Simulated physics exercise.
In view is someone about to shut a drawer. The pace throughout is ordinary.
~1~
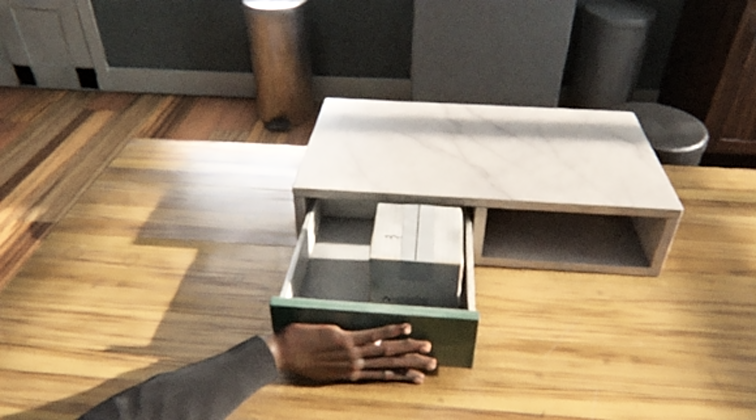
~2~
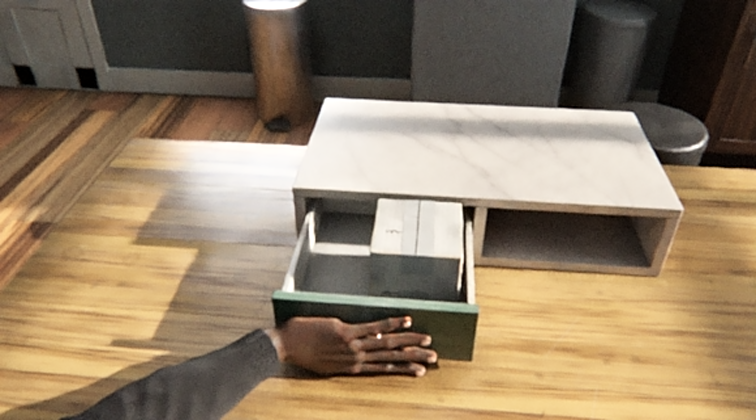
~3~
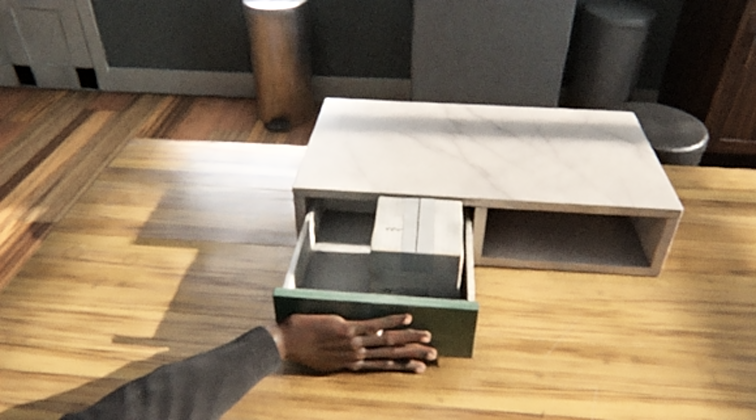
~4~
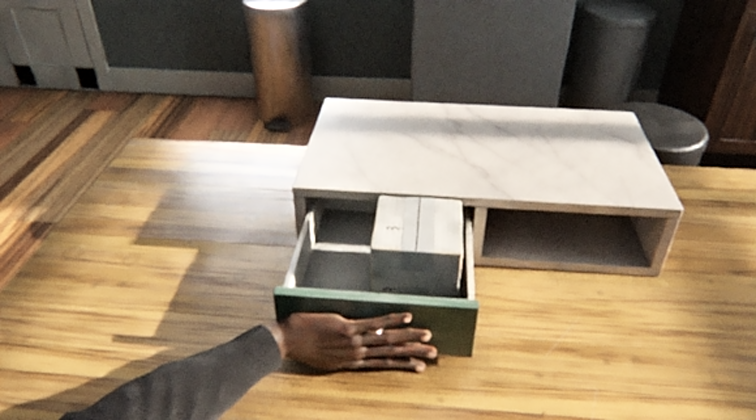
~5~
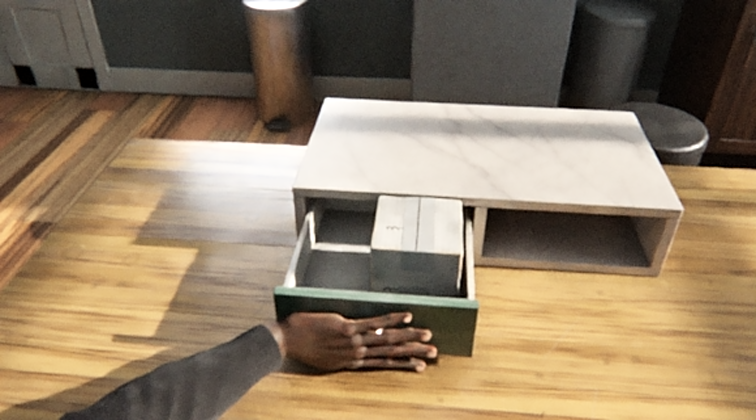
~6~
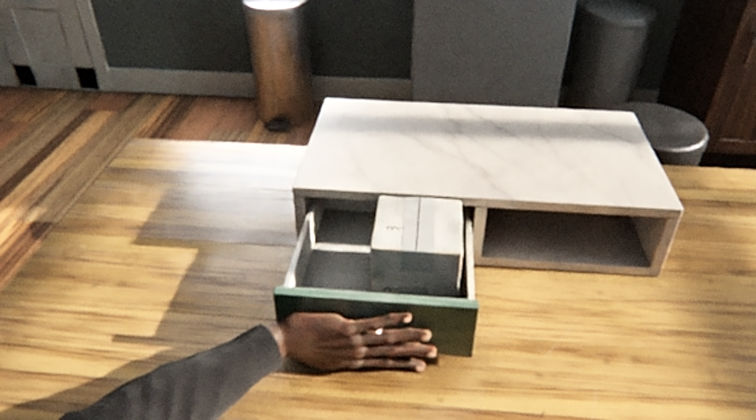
A dark green-fronted drawer stands wide open on the left of a low, pale marbled unit, seen from above and in front on a sunlit wooden table. A white box sits inside the drawer, an open compartment is at right, and bins stand behind on the floor. A dark-sleeved arm reaches from the left, its hand pushing the drawer slightly inward before both stay nearly still, the view steady.
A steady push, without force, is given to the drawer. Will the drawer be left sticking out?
Yes - gets caught.
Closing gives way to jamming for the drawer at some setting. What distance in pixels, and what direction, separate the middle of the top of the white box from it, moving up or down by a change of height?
Shift: Approx. 12 px, direction down.
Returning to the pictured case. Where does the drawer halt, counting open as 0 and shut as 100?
Looks like some 35 per cent, give or take.
Then, 0.32 s past the last view, drawer starting in.
Finally, the drawer stays ajar.
